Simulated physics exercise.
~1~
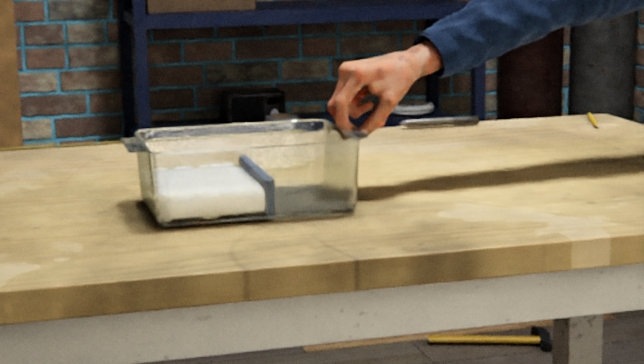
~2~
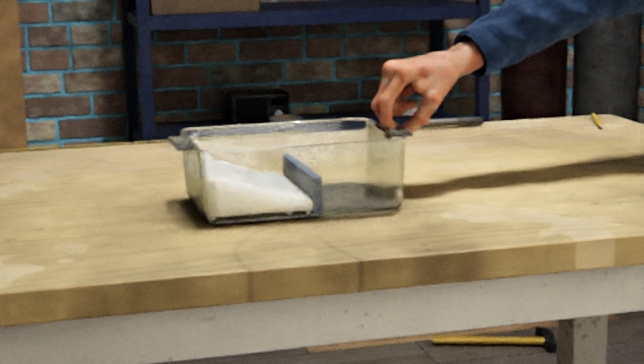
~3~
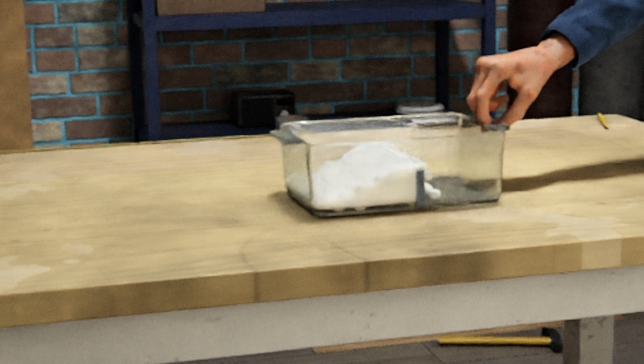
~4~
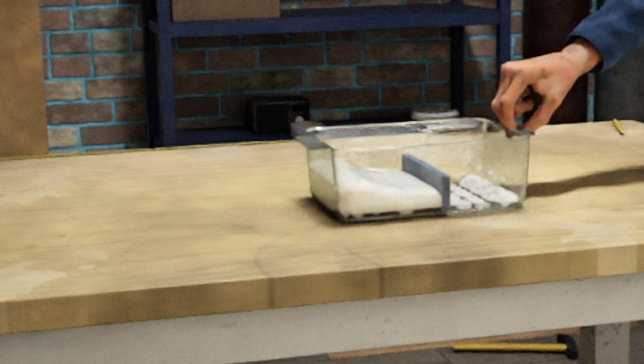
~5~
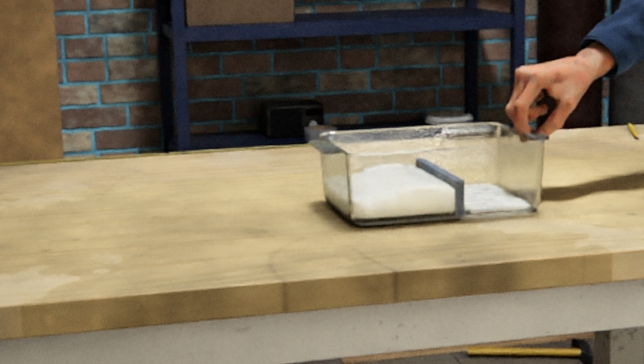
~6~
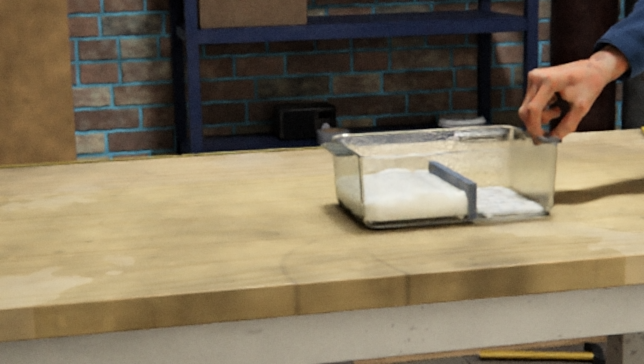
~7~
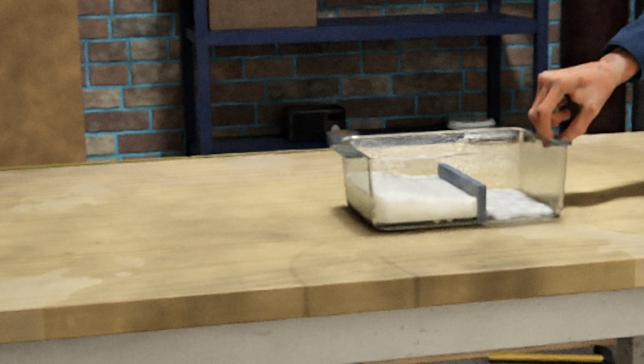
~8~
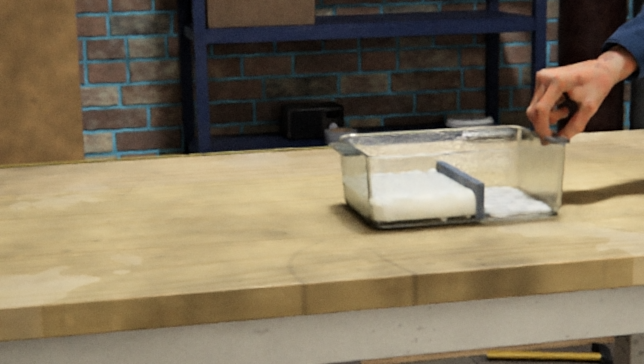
A hand pulls a clear box right, and milk spills past its divider before settling.
